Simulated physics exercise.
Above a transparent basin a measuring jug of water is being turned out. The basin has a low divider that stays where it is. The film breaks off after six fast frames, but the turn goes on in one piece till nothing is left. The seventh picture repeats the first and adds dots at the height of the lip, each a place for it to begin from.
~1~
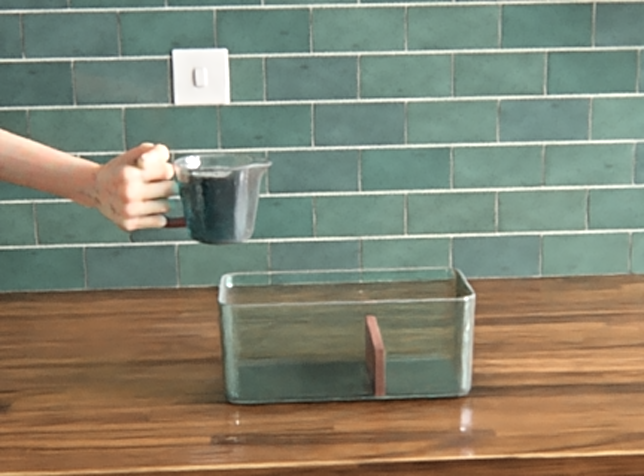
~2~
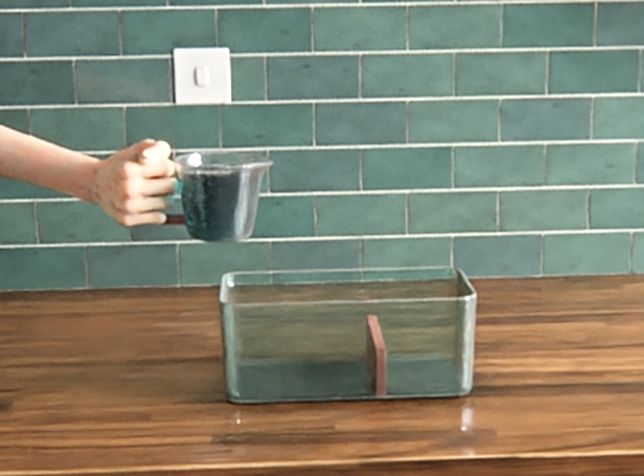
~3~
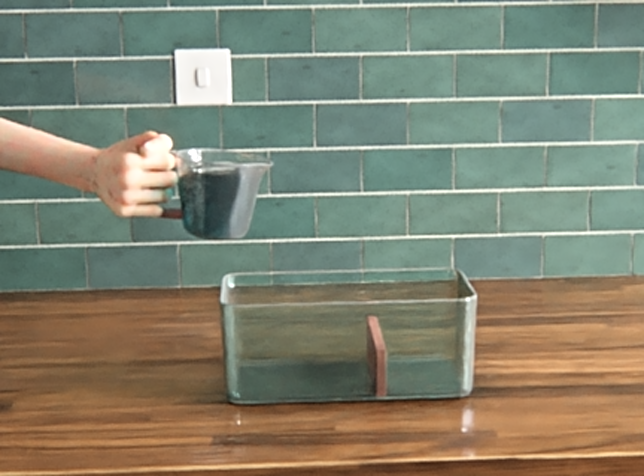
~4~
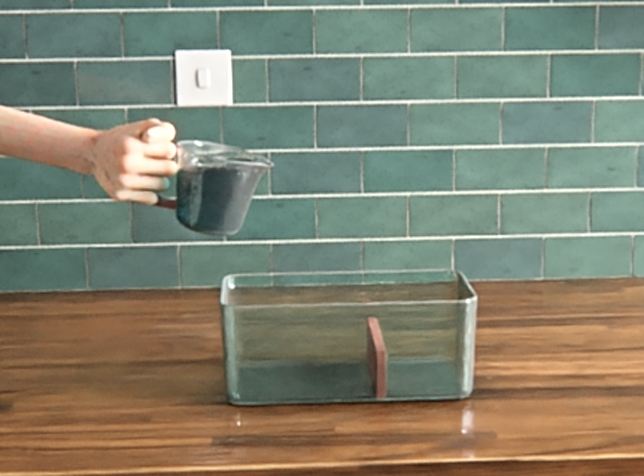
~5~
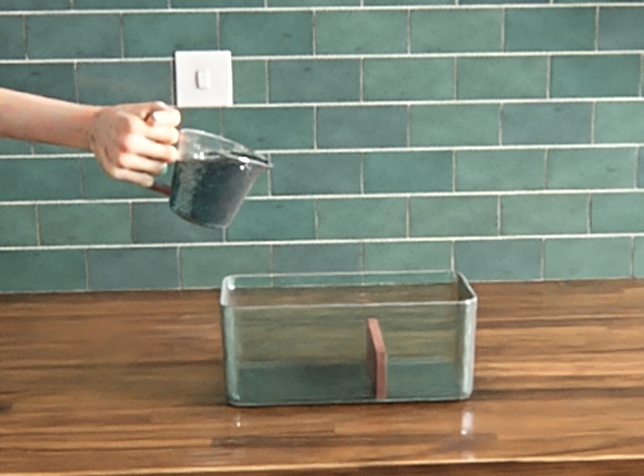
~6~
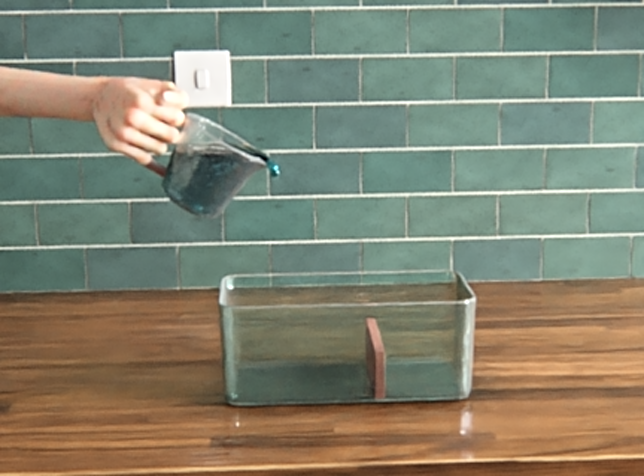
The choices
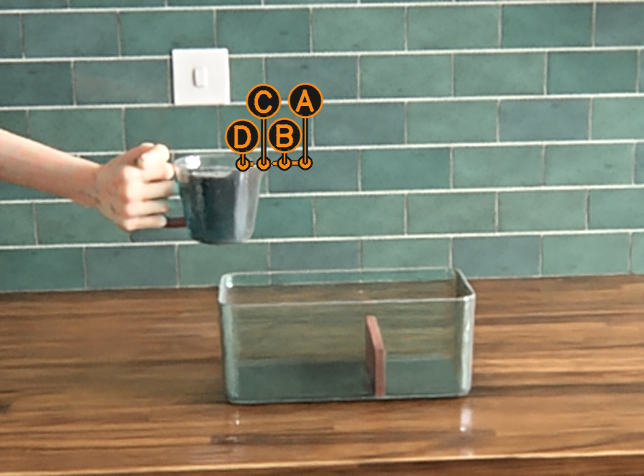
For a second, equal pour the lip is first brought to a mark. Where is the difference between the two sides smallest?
Dot B does it best.
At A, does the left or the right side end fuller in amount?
The right side.
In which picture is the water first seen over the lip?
In picture 6.
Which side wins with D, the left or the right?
More ends on the left.
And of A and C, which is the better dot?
That would be A.
In orange, A at (305, 162); B at (284, 163); C at (263, 163); D at (242, 164).
If A is chosen, about 15 % ends left of the wall and 84 % right of it.
If B is chosen, about 54 % ends left of the wall and 43 % right of it; 3 % is lost outside.
If C is chosen, about 95 % ends left of the wall and 3 % right of it.
If D is chosen, about 92 % ends left of the wall and 3 % right of it; 5 % is lost outside.
